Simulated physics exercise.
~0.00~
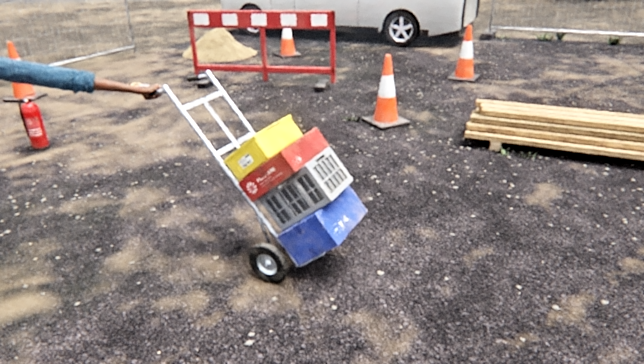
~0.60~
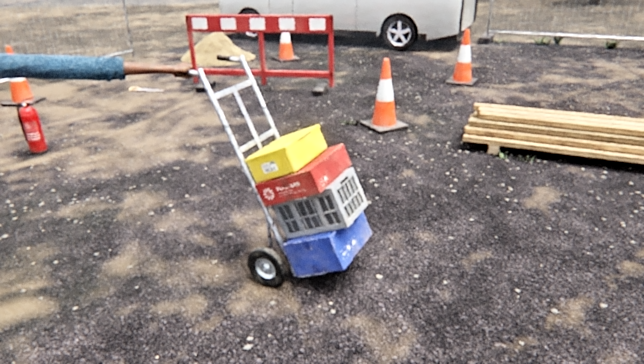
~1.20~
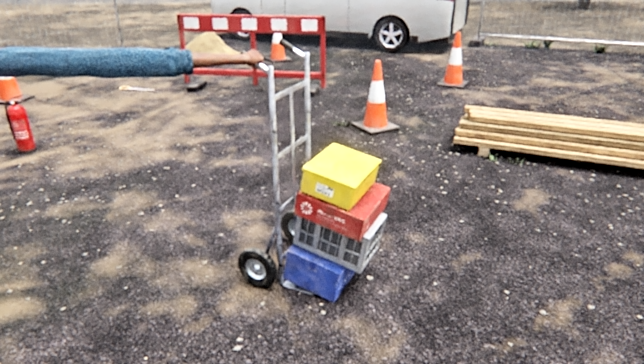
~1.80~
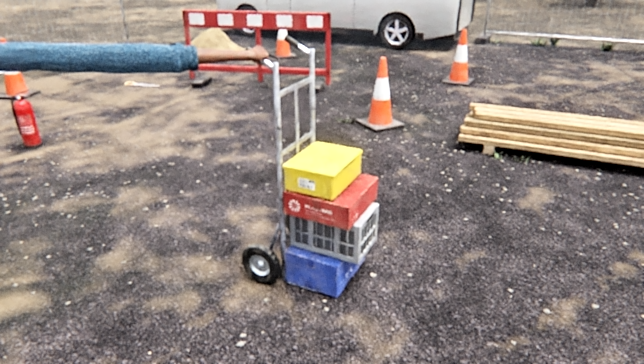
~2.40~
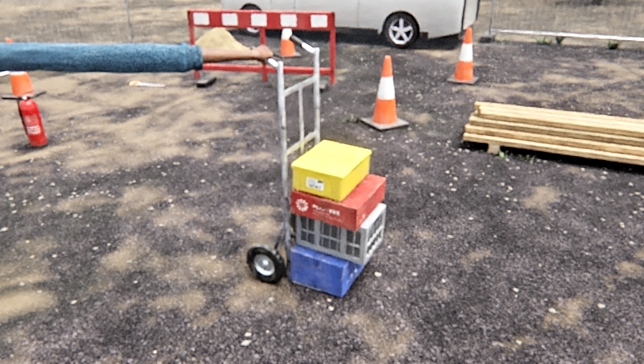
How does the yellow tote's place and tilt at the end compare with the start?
It ends further to the right and slightly lower in view, sitting level on top of the upright stack, whereas at the start it was tilted back with the leaning truck.
